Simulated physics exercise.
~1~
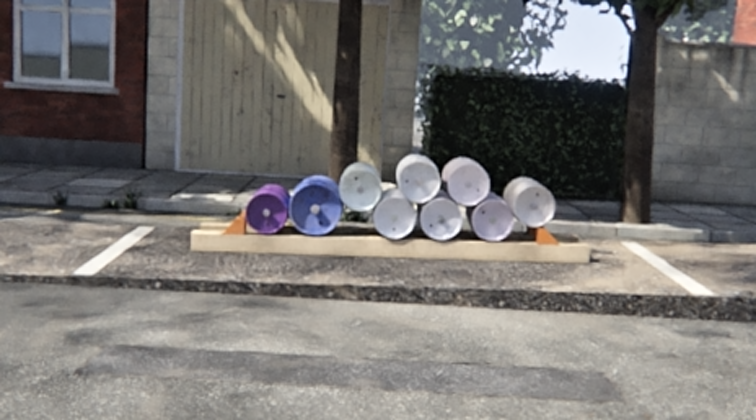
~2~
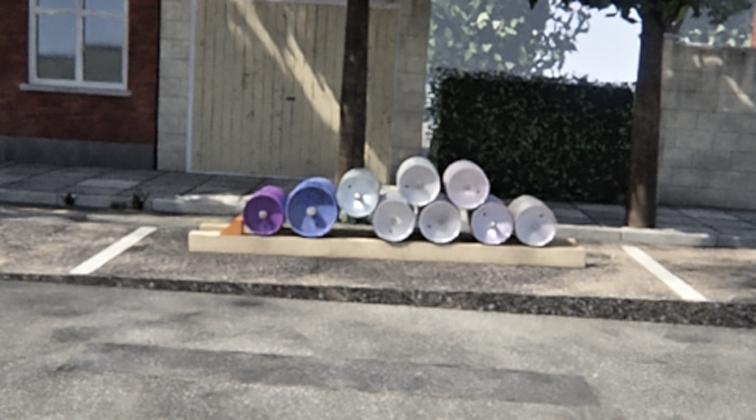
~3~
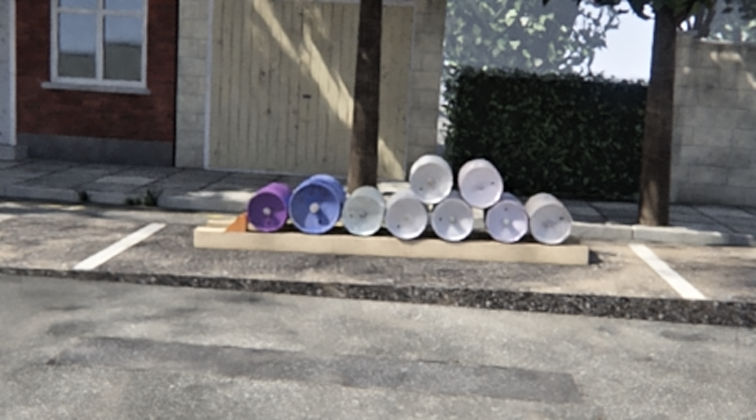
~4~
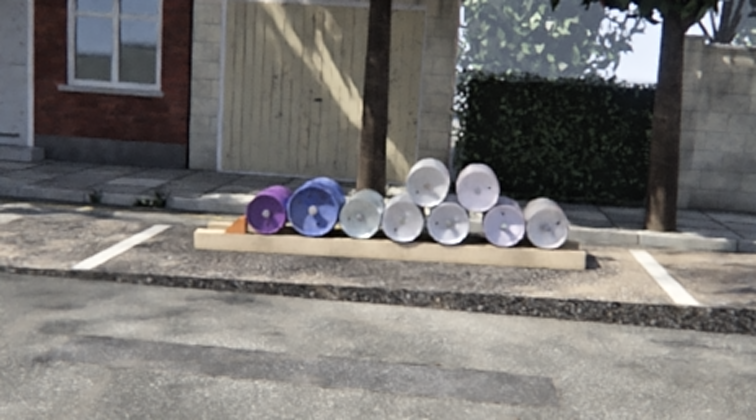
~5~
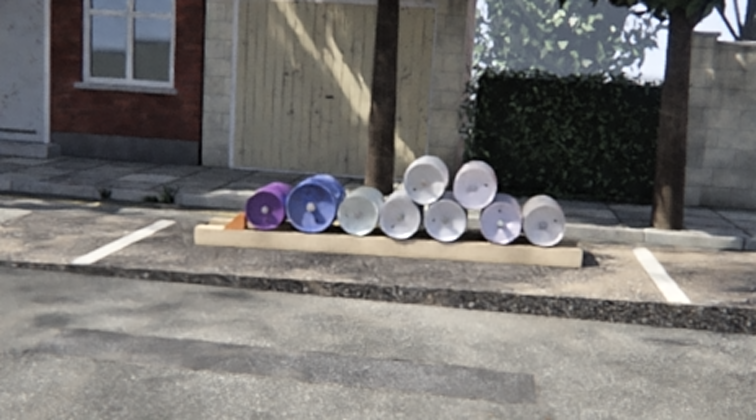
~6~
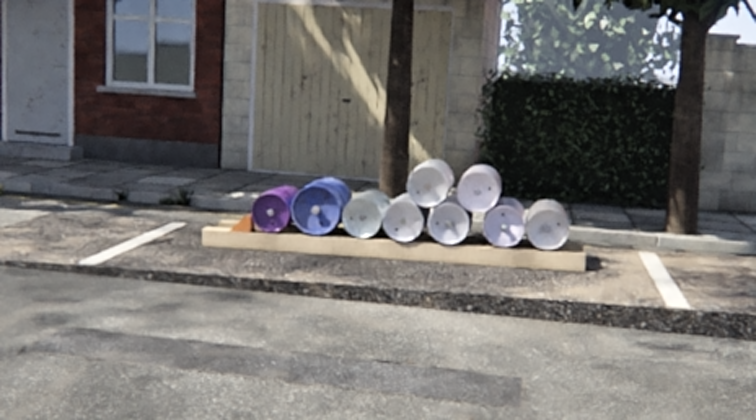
The video shows a low stack of purple, blue and pale kegs on wooden bearers beside a street; the right orange chock disappears, and a few pale kegs shift and settle lower, leaving two on top while purple and blue stay at the left, with none reaching the white lines.
